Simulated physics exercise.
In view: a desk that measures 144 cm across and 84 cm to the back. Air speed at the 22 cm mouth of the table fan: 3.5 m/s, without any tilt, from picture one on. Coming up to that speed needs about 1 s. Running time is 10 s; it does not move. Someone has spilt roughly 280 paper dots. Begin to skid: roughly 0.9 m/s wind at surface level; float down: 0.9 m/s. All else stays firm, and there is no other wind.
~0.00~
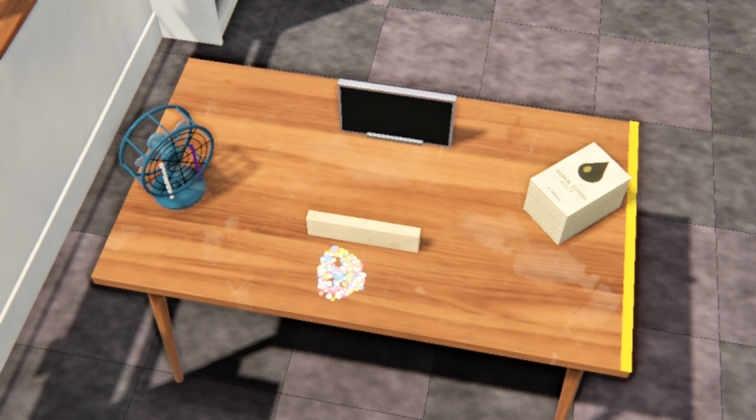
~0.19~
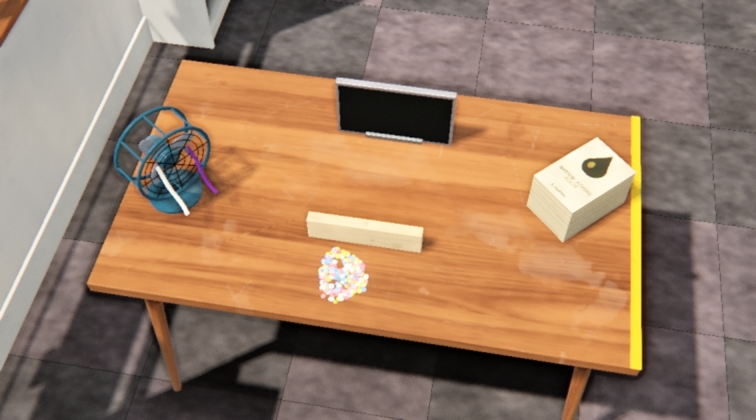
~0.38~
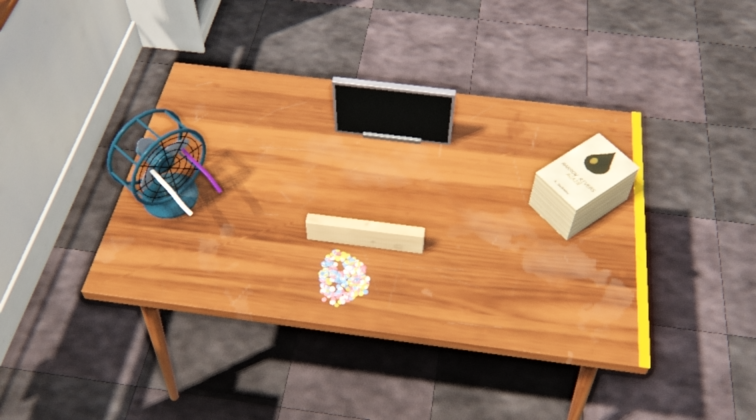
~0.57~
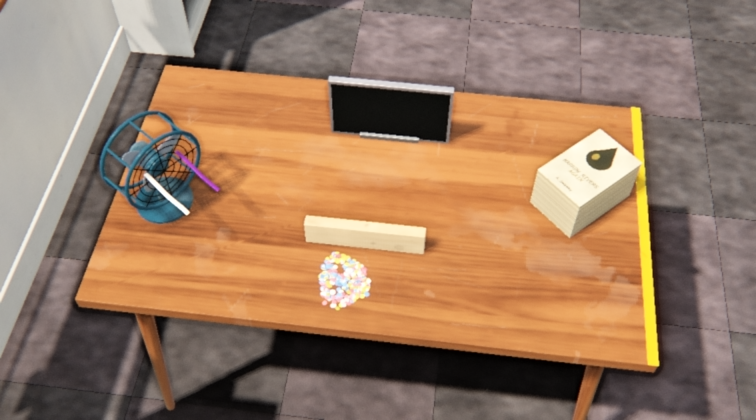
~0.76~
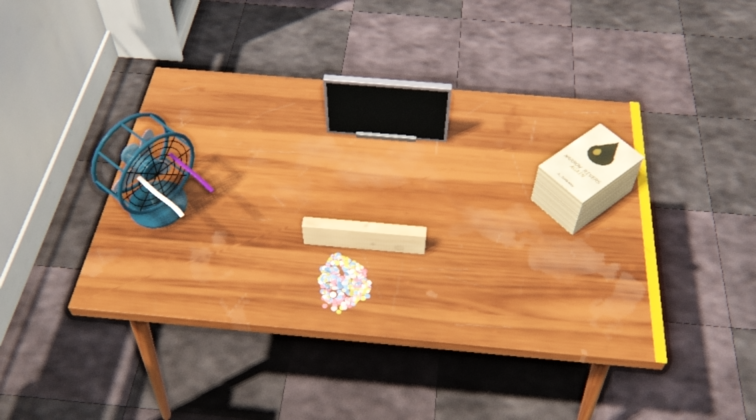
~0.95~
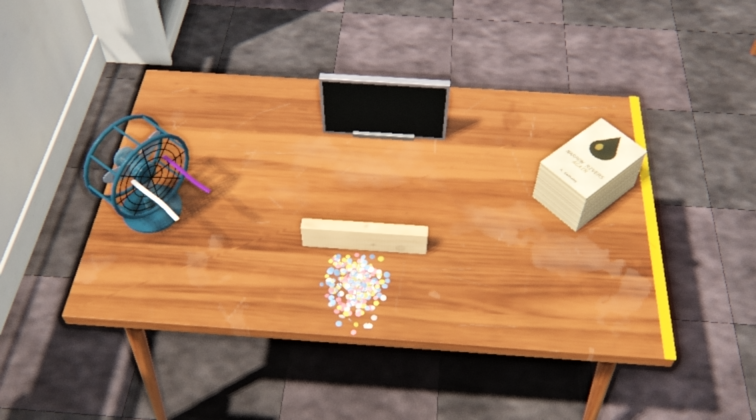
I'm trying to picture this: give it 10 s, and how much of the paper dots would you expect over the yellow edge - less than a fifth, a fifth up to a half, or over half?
Short of a fifth.
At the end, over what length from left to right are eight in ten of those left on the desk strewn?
40 cm, give or take.
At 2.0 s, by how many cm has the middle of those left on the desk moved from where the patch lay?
Around 40 cm from the start.
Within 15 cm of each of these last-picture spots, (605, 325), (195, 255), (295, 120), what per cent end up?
I would say some 20 %, 0 % and 0 % respectively.
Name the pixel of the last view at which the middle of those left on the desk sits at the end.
At about (509, 296).
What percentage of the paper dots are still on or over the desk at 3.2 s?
Around 70 in a hundred.
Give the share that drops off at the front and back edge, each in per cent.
About 30 % front, about 0 % back.
After 2.0 s, 0 % are over the yellow edge; the middle of those still in play is near (509, 296); 78 % have settled or left.
After 3.2 s, 0 % are over the yellow edge; the middle of those still in play is near (501, 298); 89 % have settled or left.
After 5.5 s, 0 % are over the yellow edge; the middle of those still in play is near (501, 298); 90 % have settled or left.
After 10.0 s, at the end, 0 % are over the yellow edge; the middle of those still in play is near (509, 296).
